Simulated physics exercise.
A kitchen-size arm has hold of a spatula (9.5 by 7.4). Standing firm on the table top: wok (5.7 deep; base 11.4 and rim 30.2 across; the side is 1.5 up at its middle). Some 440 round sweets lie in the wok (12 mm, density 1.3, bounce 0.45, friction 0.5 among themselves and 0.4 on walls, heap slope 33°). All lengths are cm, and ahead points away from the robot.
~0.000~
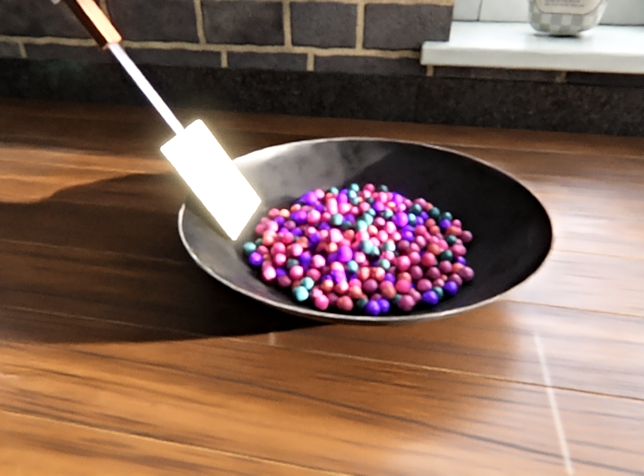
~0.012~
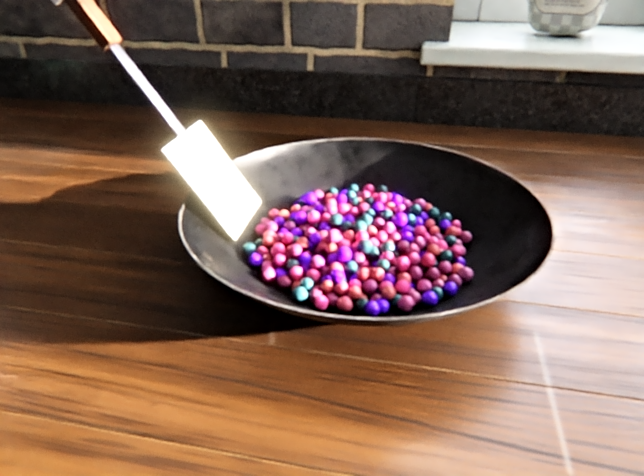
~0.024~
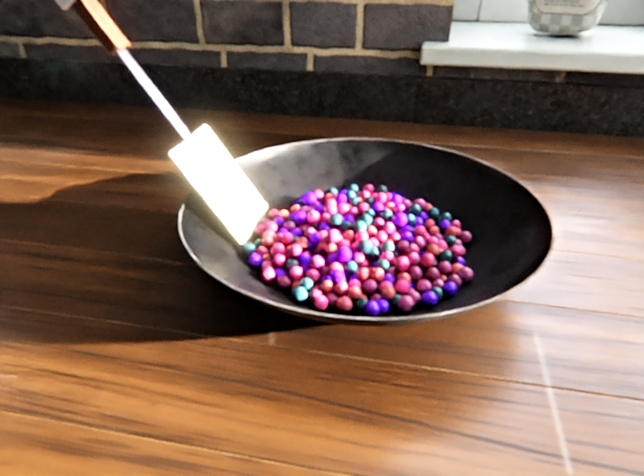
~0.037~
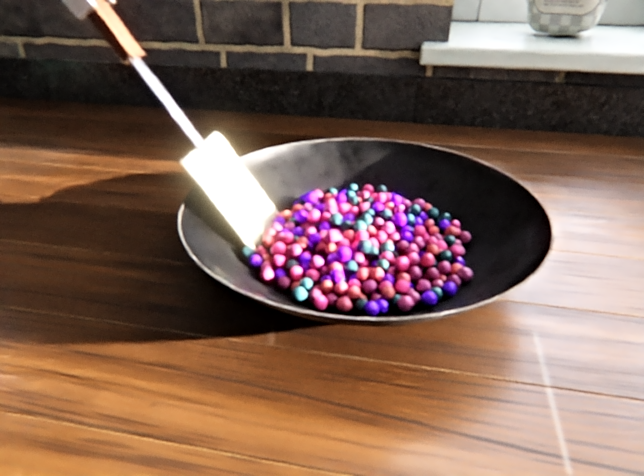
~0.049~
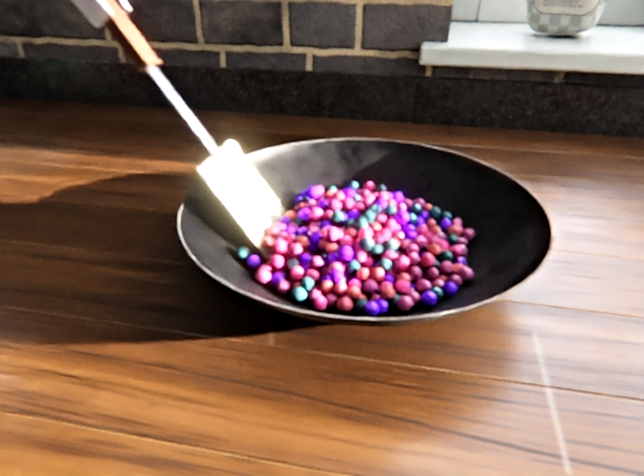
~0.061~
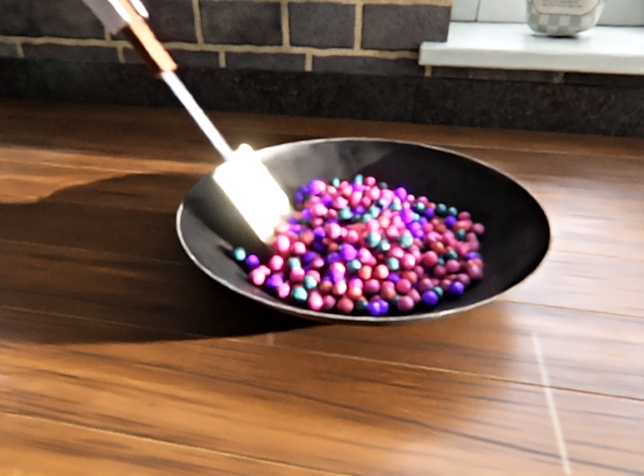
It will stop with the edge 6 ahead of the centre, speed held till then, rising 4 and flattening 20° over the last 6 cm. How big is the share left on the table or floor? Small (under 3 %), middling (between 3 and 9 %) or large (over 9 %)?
On the table or floor the share is middling, between 3 and 9 %.
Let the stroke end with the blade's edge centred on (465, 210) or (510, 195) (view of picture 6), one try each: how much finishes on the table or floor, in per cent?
Some 20 and 35 per cent.
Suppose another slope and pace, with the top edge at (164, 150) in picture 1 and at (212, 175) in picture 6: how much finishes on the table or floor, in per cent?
About 10 per cent.
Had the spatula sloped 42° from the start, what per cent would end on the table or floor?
Then about 5 per cent.
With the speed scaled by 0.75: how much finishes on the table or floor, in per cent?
Some 0 per cent.
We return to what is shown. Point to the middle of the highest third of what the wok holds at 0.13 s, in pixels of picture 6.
Near (411, 226).
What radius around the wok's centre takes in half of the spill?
Roughly 30 cm.
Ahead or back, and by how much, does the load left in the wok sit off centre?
Roughly 5.0 cm ahead.
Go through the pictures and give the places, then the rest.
The first frame shows spatula top edge at (181, 134), sloping 56°; upper third of the load around (361, 233), from x 250 to 465, top at y 190; 444 in the wok.
The second frame shows spatula top edge at (182, 135), sloping 56°; upper third of the load around (361, 233), from x 250 to 465, top at y 190.
The third frame shows spatula top edge at (189, 139), sloping 56°; upper third of the load around (361, 233), from x 250 to 465, top at y 190.
The fourth frame shows spatula top edge at (202, 147), sloping 56°; upper third of the load around (357, 233), from x 250 to 465, top at y 190.
The fifth frame shows spatula top edge at (216, 154), sloping 56°; upper third of the load around (356, 231), from x 245 to 470, top at y 185.
The sixth frame shows spatula top edge at (231, 160), sloping 56°; upper third of the load around (363, 230), from x 240 to 475, top at y 180; 444 in the wok.
By 0.10 s, sloping 56°, highest piece 7 above the table; 444 in the wok.
By 0.13 s, sloping 50°, highest piece 8 above the table; 444 in the wok.
By 0.35 s, sloping 36°, highest piece 7 above the table; 421 in the wok, 15 on the table or floor, 8 on the blade or in flight.
By 1.40 s, sloping 36°, highest piece 6 above the table; 418 in the wok, 26 on the table or floor.
Final count, 418 in the wok, 26 on the table or floor. That is 6 % on the table or floor.
